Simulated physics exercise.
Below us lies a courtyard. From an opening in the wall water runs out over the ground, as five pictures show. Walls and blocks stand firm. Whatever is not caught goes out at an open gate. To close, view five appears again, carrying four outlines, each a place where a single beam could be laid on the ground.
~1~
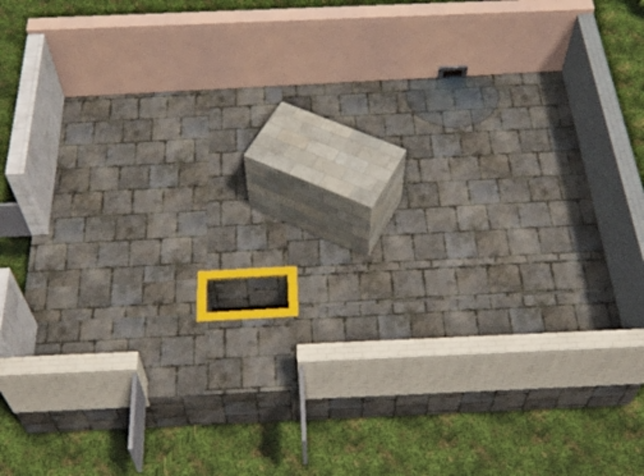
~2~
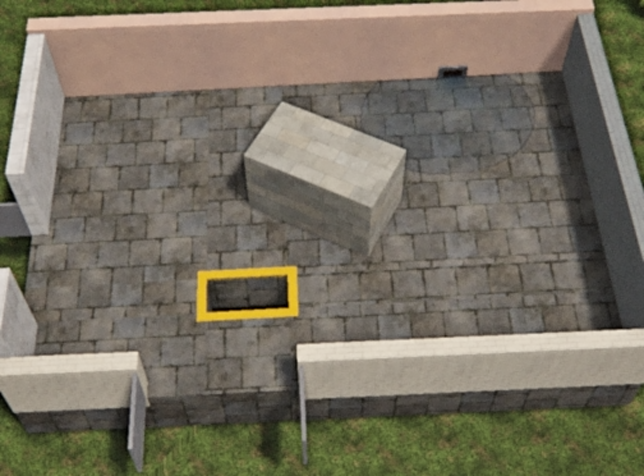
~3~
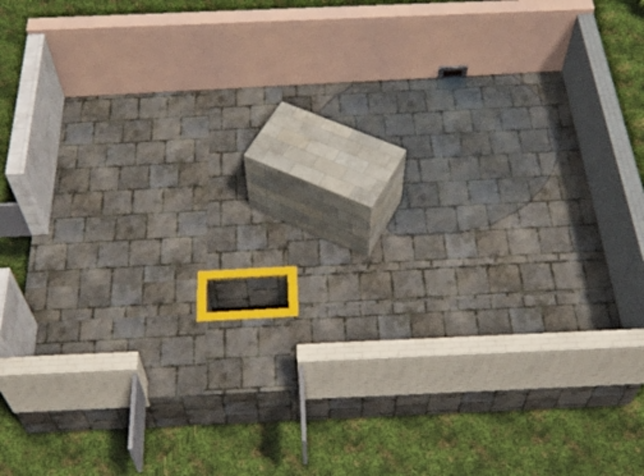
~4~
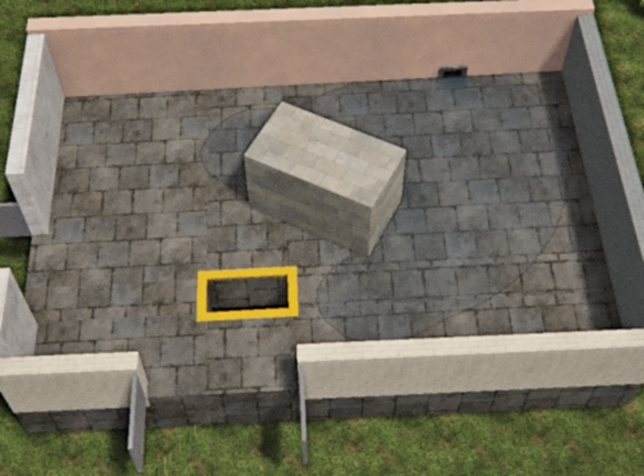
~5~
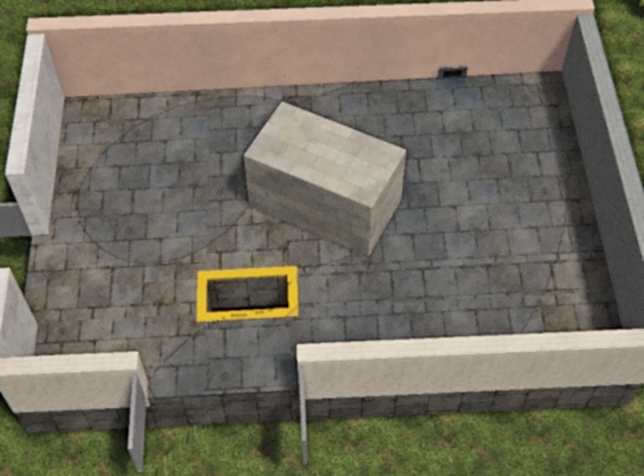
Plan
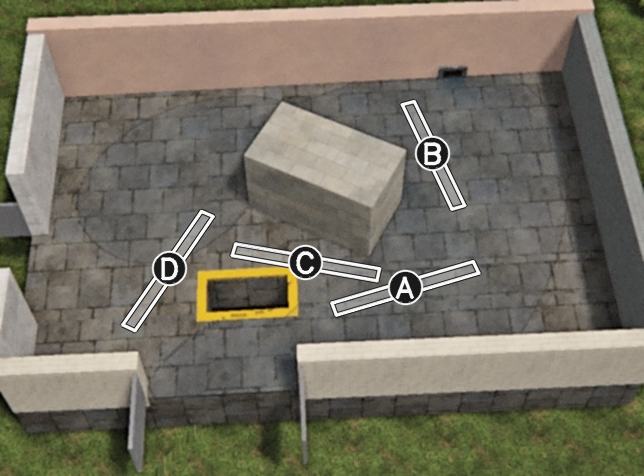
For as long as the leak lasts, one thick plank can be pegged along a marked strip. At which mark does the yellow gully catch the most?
It is A.
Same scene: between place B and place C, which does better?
Place B.
On the marked copy, A from (334, 309) to (475, 267); B from (408, 103) to (458, 207); C from (233, 249) to (378, 274); D from (128, 327) to (207, 213).
If A is chosen, about 36 % of the stream runs into the yellow gully, about 64 % out by the gates.
If B is chosen, about 11 % of the stream runs into the yellow gully, about 89 % out by the gates.
If C is chosen, about 5 % of the stream runs into the yellow gully, about 95 % out by the gates.
If D is chosen, about 5 % of the stream runs into the yellow gully, about 94 % out by the gates.
